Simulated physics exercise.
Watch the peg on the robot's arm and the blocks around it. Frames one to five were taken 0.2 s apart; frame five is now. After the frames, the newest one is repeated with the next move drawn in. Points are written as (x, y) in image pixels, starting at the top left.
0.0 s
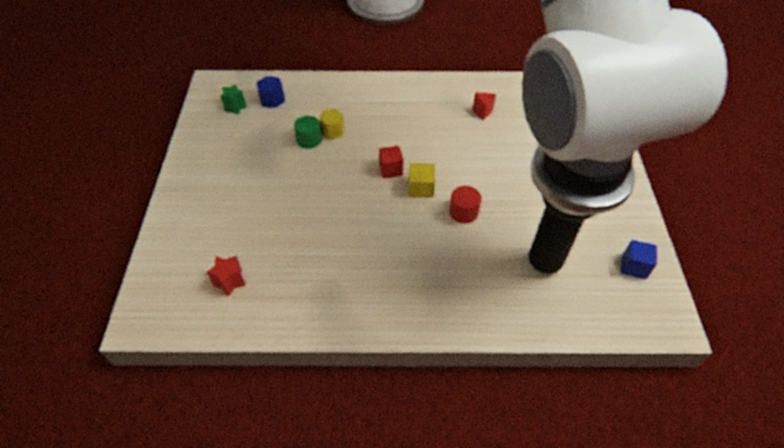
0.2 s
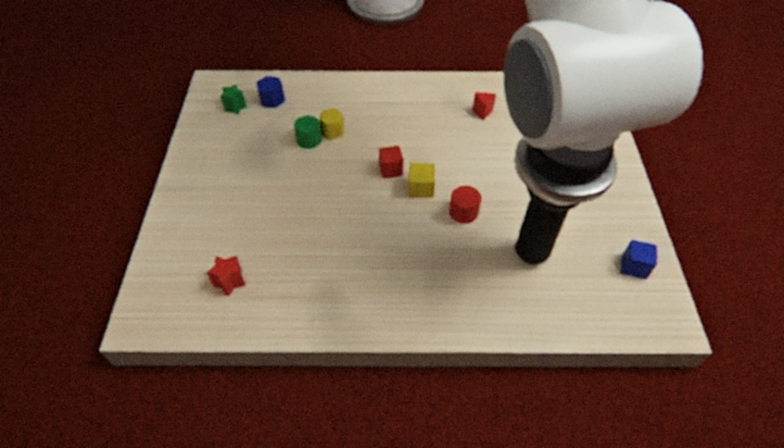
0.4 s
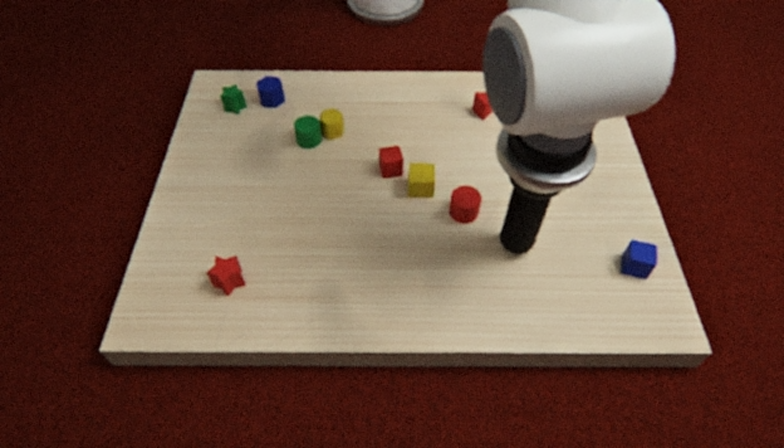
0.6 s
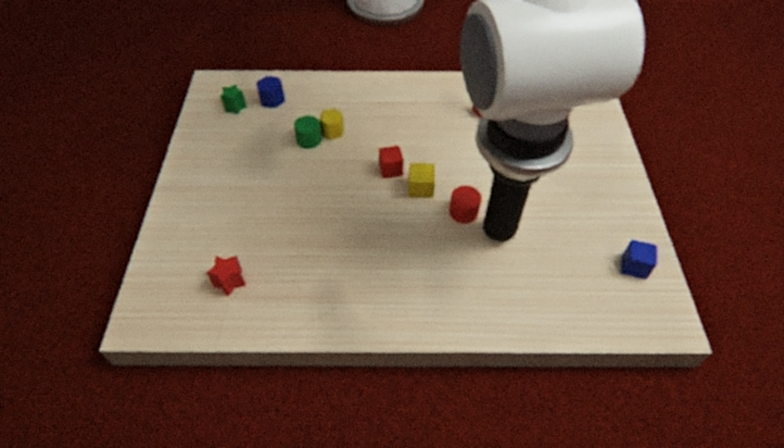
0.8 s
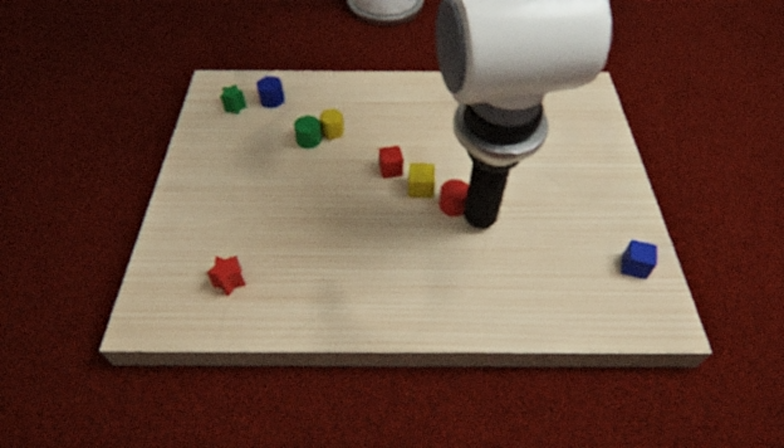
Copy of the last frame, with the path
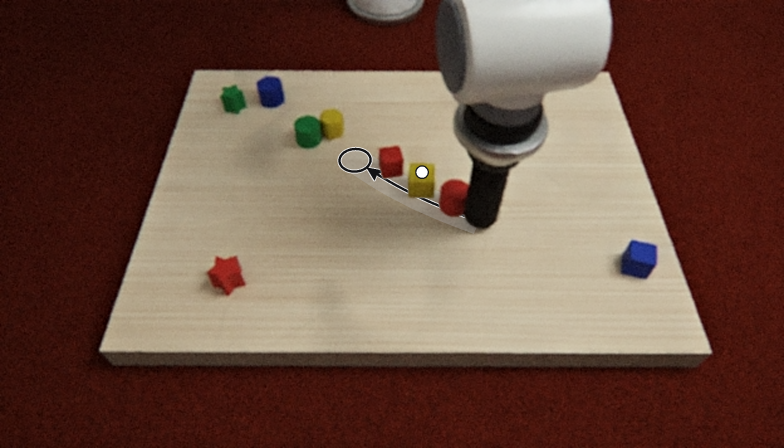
The video shows a robot arm with a black peg above a wooden board of small coloured blocks; the peg moves left and slightly away, then nudges the red round block a little toward the yellow square block.
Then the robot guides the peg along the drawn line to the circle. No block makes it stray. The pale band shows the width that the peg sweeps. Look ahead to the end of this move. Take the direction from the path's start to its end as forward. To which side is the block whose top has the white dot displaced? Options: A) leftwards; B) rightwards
I'll go with B - rightwards.
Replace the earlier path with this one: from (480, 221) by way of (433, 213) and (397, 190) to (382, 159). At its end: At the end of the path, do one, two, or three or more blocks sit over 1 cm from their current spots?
My best guess is that three blocks or more move over 1 cm.
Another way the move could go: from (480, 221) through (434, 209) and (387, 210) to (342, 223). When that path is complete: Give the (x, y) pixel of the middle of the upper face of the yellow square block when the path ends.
So, by the moment the path ends, you'll find the top centre of the yellow square block at (385, 149).
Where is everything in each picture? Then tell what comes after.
In the first picture, lower end of the peg (546, 260), tops of blocks, green round block (307, 124), yellow hexagonal block (331, 116), red square block (391, 154), yellow square block (422, 172), red round block (467, 196).
In the second picture, peg (532, 251), blocks as before.
In the third picture, peg (517, 240), blocks as before.
In the fourth picture, peg (500, 229), blocks as before.
In the fifth picture, peg (481, 216), green round block (307, 124), yellow hexagonal block (331, 116), red square block (391, 154), yellow square block (422, 172), red round block (456, 190).
The drawn path runs from (480, 221) by way of (433, 203) and (391, 183) to (355, 160); the dot is on the yellow square block.
On the path given first. One third of the way, peg (433, 198); red square block (380, 141), turned 15° anticlockwise; yellow square block (392, 156), turned 60° clockwise; red round block (407, 173).
Two thirds of the way, peg (391, 177); red square block (363, 117), turned 15° clockwise; yellow square block (362, 133), turned 95° clockwise; red round block (367, 152).
At the end, peg (355, 154); green round block not moved; yellow hexagonal block not moved; red square block (362, 108), turned 40° clockwise; yellow square block (353, 122), turned 115° clockwise; red round block (328, 134).
